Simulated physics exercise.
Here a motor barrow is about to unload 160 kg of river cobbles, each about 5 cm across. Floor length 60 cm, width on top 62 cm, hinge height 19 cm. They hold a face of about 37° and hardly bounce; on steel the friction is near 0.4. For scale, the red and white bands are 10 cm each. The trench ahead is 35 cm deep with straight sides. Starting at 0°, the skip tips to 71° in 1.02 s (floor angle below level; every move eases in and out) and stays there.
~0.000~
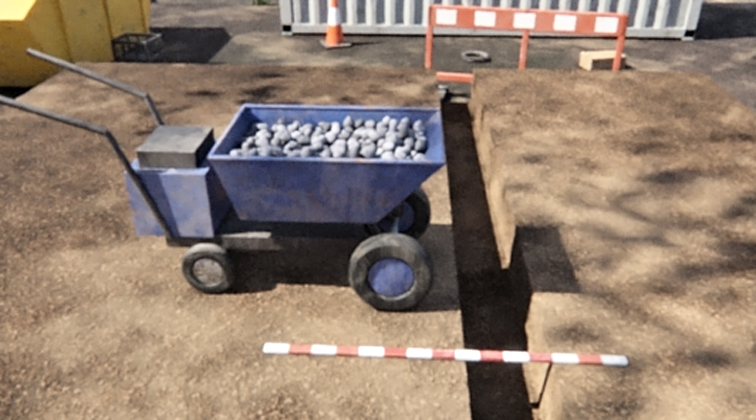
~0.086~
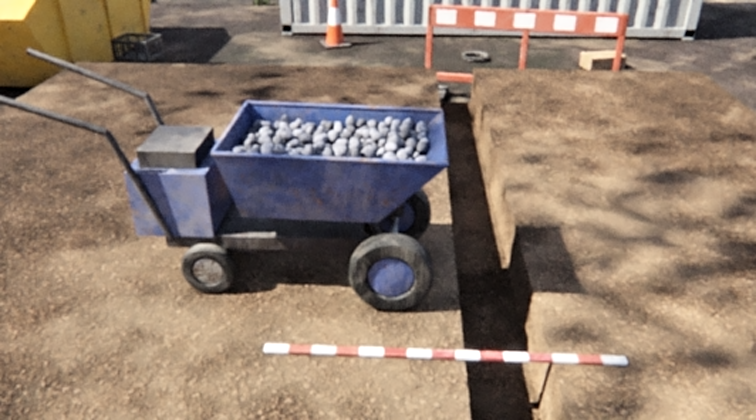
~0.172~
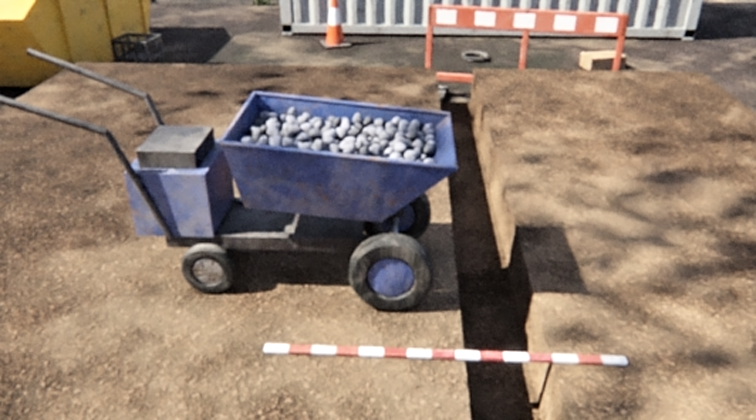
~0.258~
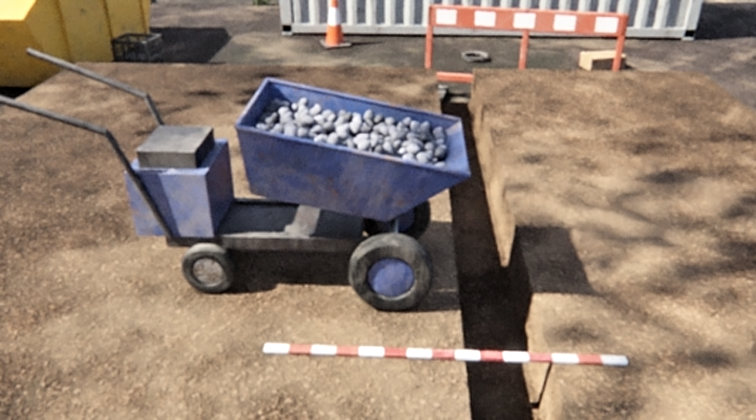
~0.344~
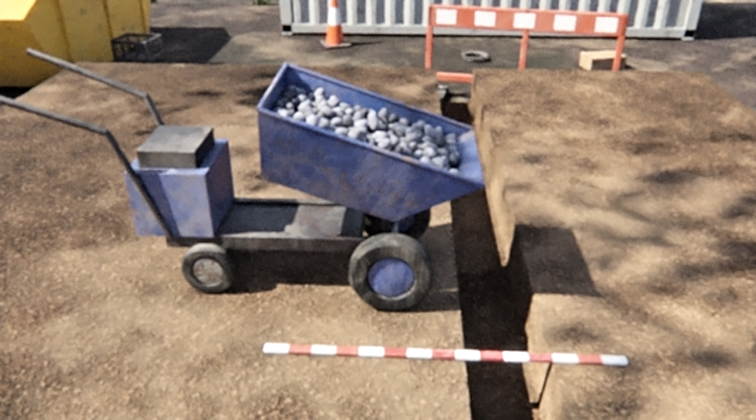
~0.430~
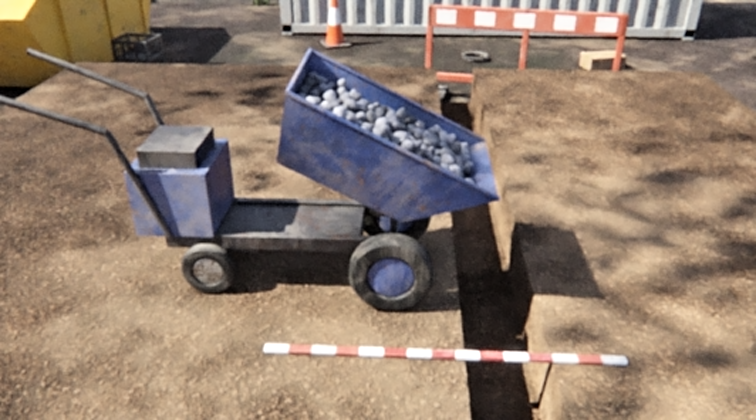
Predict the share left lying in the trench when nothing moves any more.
Some 30 per cent of it.
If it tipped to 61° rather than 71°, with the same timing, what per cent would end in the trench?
Then about 30 per cent.
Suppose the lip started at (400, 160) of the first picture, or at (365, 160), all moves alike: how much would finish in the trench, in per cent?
About 60 and 95 per cent.
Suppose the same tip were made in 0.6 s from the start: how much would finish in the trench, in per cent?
Then about 15 per cent.
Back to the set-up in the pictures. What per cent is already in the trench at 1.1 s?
Some 0 per cent.
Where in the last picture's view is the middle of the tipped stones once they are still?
Around (574, 275).
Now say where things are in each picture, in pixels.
The first picture shows lip at (444, 163), floor tilted 0°, highest stones at (348, 135).
The second picture shows lip at (448, 164), floor tilted 1°, highest stones at (334, 133); the stones move at 0.3 m/s on average.
In the third picture, the skip is at 5°, its lip at (457, 168); the top of the load is at (294, 126); the stones move at 0.5 m/s on average.
In the fourth picture, the skip is at 11°, its lip at (470, 175); the top of the load is at (297, 115); the stones move at 0.8 m/s on average.
The fifth picture shows lip at (485, 186), floor tilted 19°, highest stones at (294, 100); the stones move at 0.9 m/s on average.
In the sixth picture, the skip is at 27°, its lip at (499, 199); the top of the load is at (316, 86); the stones move at 1.0 m/s on average.
After 0.8 s the floor is at 60°; 100 % in the skip; the foremost stones are at (517, 221).
After 1.1 s the floor is at 71°; 61 % in the skip, 2 % in the trench, 37 % past the trench; the foremost stones are at (621, 283).
After 1.5 s the floor is at 71°; 21 % in the skip, 9 % in the trench, 70 % past the trench; the foremost stones are past the picture's edge.
After 3.4 s the floor is at 71°; 0 % in the skip, 30 % in the trench, 70 % past the trench; the foremost stones are past the picture's edge.
